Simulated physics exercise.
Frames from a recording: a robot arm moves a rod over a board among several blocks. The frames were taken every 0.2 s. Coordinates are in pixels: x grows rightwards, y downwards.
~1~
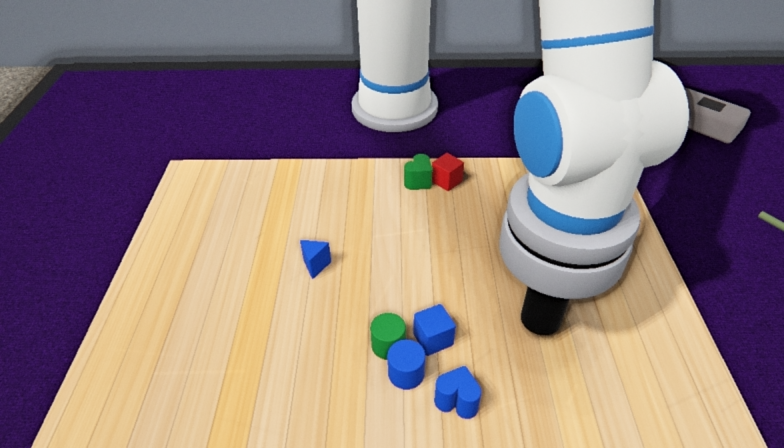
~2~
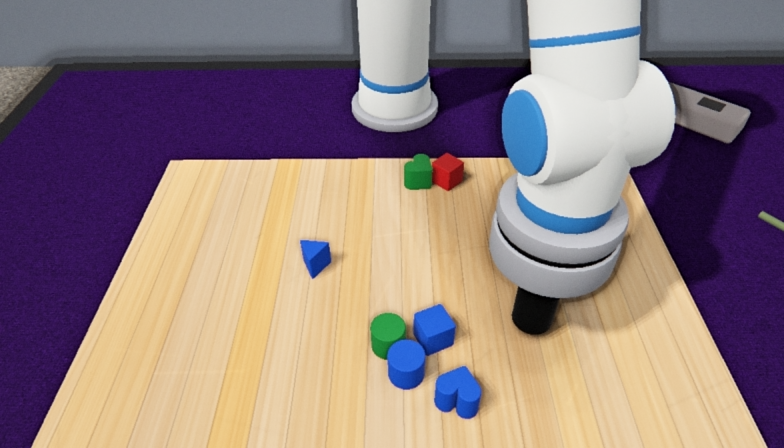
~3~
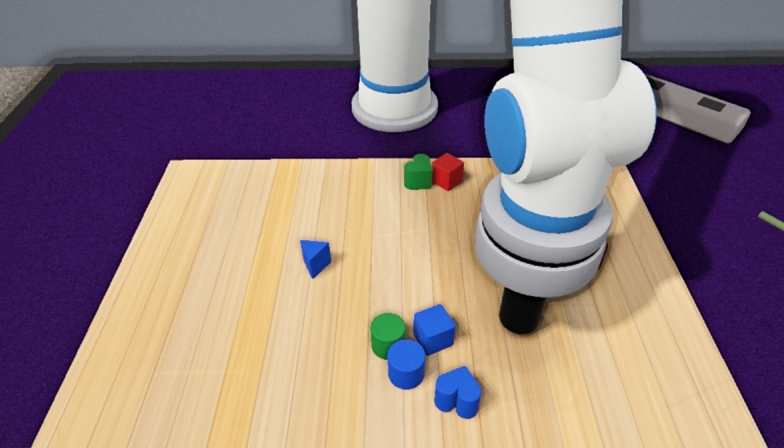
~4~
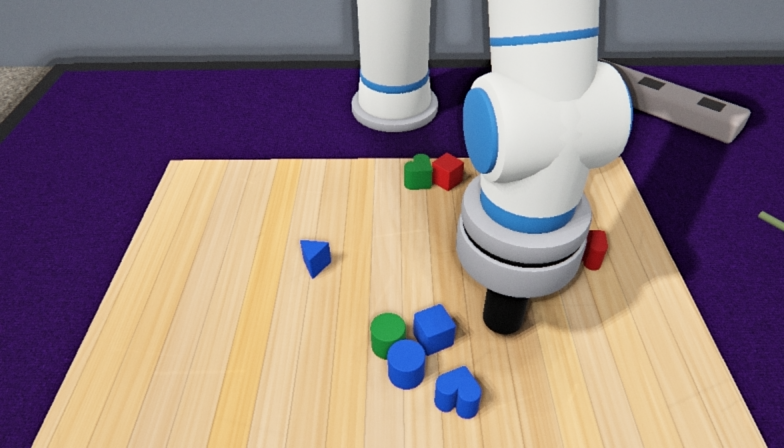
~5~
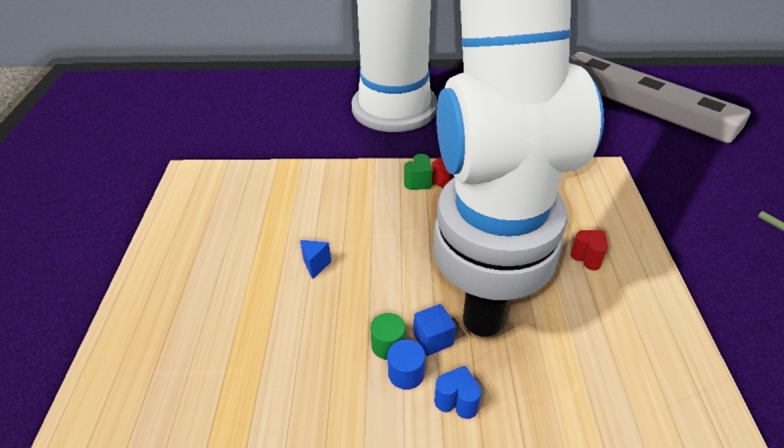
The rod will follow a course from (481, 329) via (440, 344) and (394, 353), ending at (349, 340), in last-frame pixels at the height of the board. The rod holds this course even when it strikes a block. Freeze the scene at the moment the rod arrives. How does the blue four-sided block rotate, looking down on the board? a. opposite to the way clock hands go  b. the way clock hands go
(b)
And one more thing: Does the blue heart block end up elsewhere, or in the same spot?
The blue heart block is left alone.
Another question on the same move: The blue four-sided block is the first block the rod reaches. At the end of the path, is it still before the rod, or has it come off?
I think the rod keeps pushing the blue four-sided block along right to the end.
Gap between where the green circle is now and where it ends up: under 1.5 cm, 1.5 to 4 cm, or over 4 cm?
It will move more than 4 cm.
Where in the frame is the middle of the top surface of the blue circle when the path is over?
My prediction: (386, 368).
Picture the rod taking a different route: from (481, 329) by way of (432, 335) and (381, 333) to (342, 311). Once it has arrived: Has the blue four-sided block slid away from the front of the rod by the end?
Yes.
What follows on the original path. One third of the way, rod at (440, 336); green circle at (368, 327); blue four-sided block at (404, 324), turned 30° clockwise.
Two thirds of the way, rod at (392, 345); green circle at (320, 326); blue circle at (386, 368); blue four-sided block at (355, 328), turned 35° clockwise.
At the end, rod at (349, 332); green circle at (276, 322); blue circle at (386, 368); blue four-sided block at (310, 319), turned 20° clockwise; blue heart block unmoved.
